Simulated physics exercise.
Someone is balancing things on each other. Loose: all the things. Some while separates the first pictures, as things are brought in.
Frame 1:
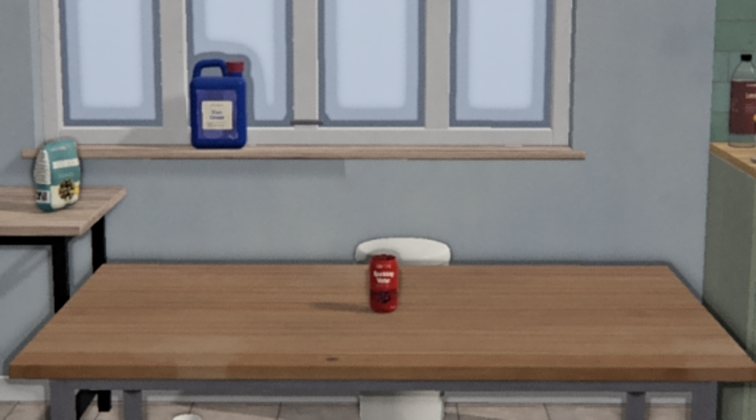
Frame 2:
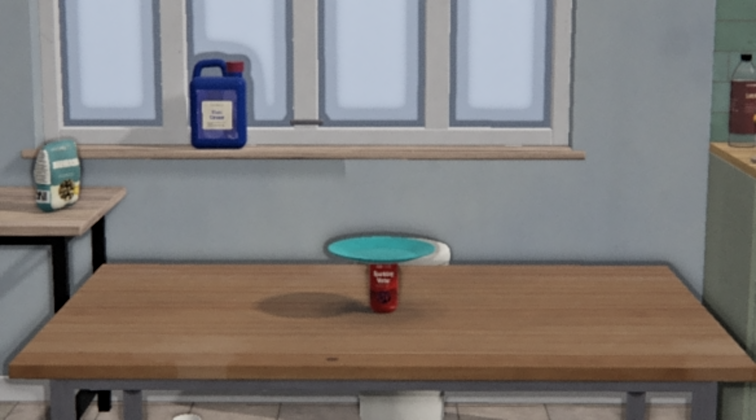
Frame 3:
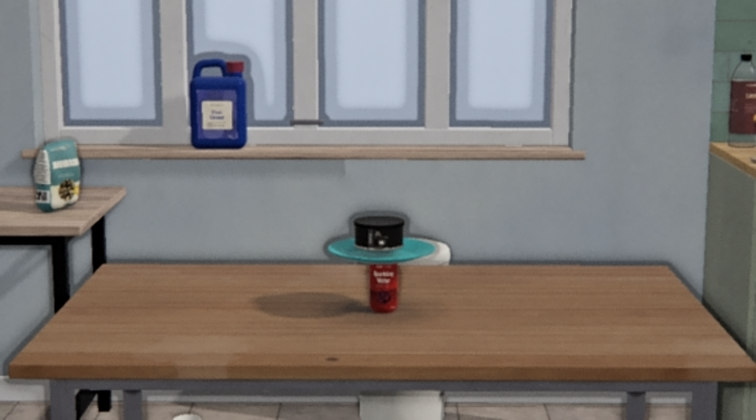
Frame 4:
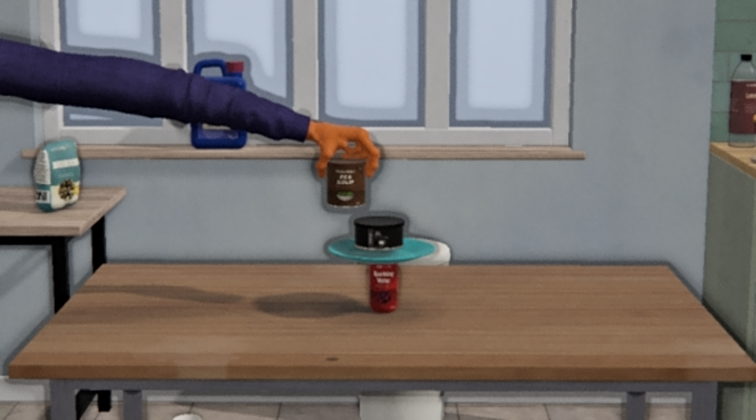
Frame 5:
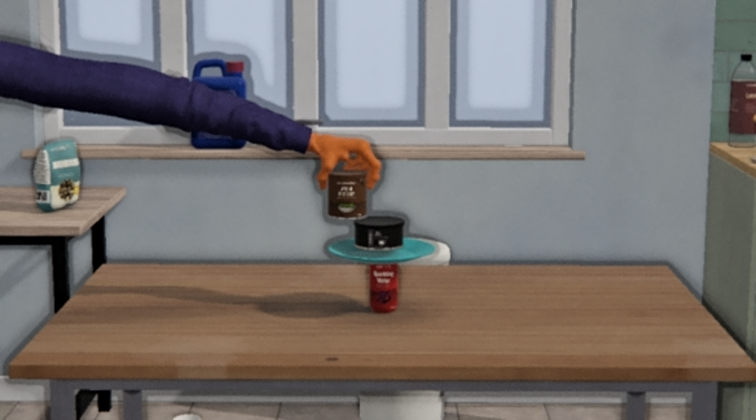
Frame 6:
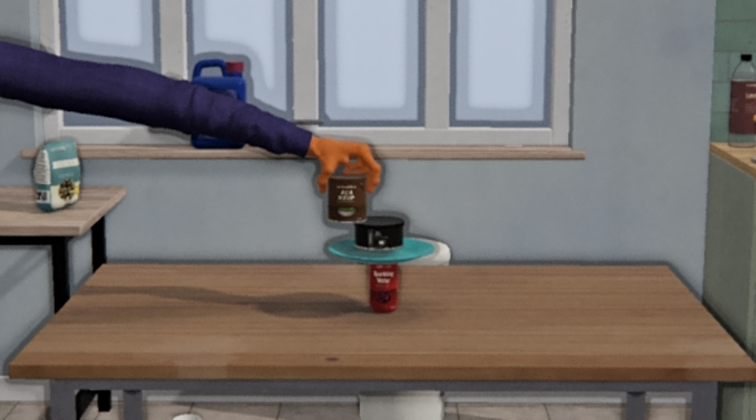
Turquoise plate and black tub appearing in turn above a red can, then a hand lowering a brown can onto the tub.
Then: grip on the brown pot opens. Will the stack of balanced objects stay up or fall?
Insecure.
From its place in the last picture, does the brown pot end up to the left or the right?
Result: Further left.
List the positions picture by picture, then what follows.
In the first picture, the last thing is not in view yet; red can (384, 284).
In the second picture, the last thing is not in view yet; turquoise plate (382, 252).
In the third picture, the last thing is not in view yet; black tub (379, 233).
The fourth picture shows still above its spot; brown pot (346, 183); red can (384, 284).
The fifth picture shows still above its spot; brown pot (347, 195); turquoise plate (382, 252).
The sixth picture shows set down, still held; brown pot (347, 198); black tub (379, 233).
Then, 0.30 s on from there, brown pot now fallen; black tub turned 3° from how it was put; turquoise plate turned 3° from how it was put.
Then, 0.40 s on from there, things are still on the move.
Then, 0.70 s on from there, nothing new.
In the end, fallen, brown pot; the other 3 unmoved. At the end, from the last picture's camera, brown pot near (273, 288). The pile gives way.
